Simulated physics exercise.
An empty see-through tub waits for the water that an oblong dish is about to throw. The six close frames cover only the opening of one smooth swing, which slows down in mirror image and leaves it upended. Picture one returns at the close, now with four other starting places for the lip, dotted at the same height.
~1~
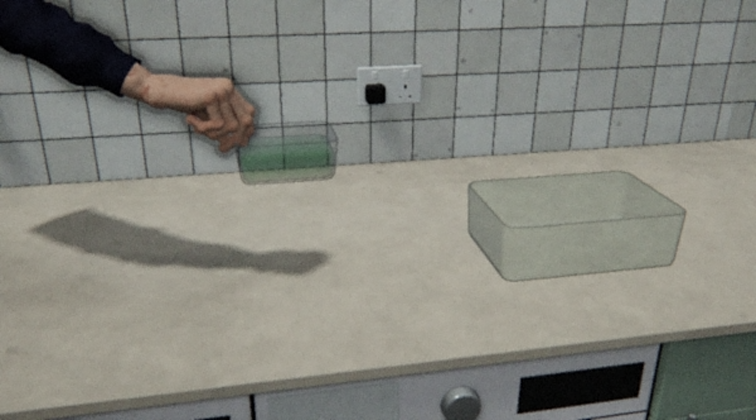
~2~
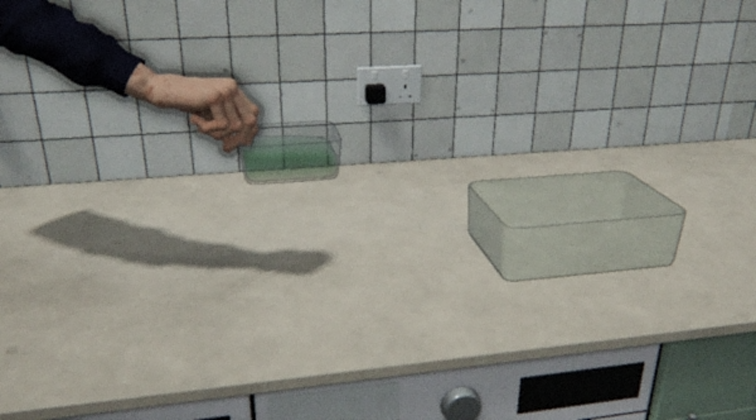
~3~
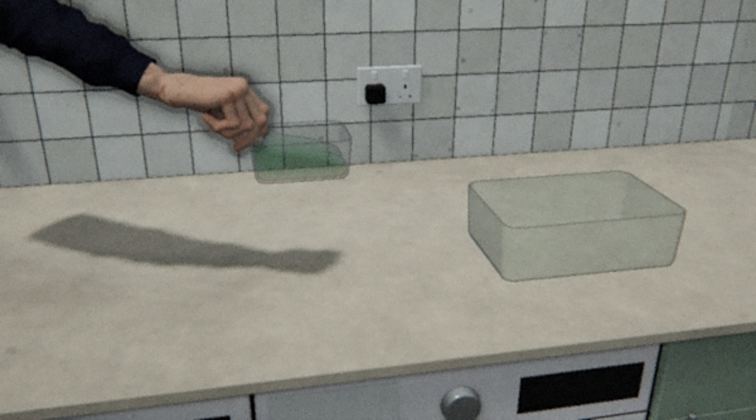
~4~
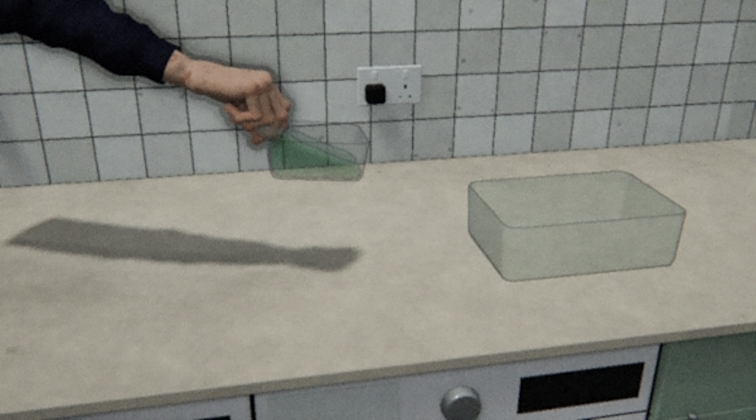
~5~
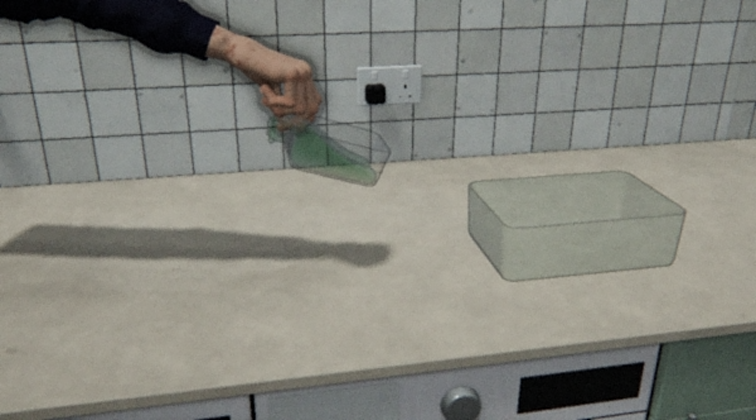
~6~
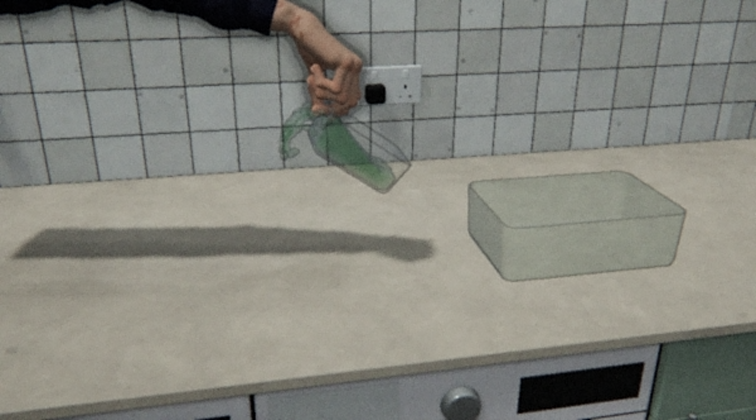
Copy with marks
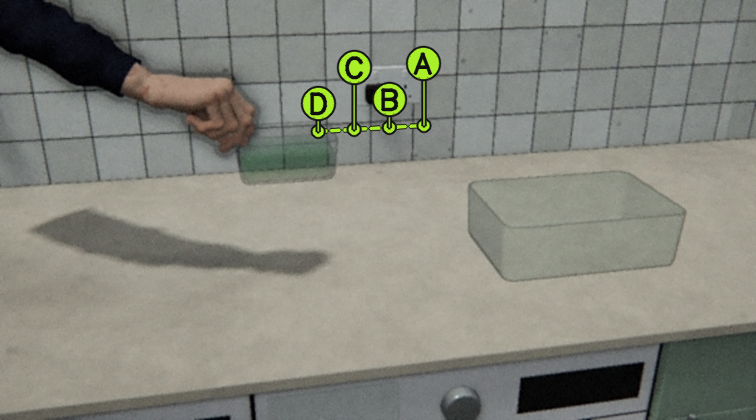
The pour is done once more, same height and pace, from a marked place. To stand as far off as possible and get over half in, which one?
Take C.
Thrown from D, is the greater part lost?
Yes, it does.
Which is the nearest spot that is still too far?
Here it is spot D.
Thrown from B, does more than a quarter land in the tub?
Yes, clearly.
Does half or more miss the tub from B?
No, that is safe.
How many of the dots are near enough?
Three of them.
On the marked copy, A at (423, 125); B at (389, 127); C at (354, 129); D at (318, 131).
With A, about 75 % lands in the tub, 10 % falls short and 15 % goes beside or beyond.
With B, about 77 % lands in the tub, 11 % falls short and 12 % goes beside or beyond.
With C, about 71 % lands in the tub, 21 % falls short and 8 % goes beside or beyond.
With D, about 26 % lands in the tub, 67 % falls short and 7 % goes beside or beyond.
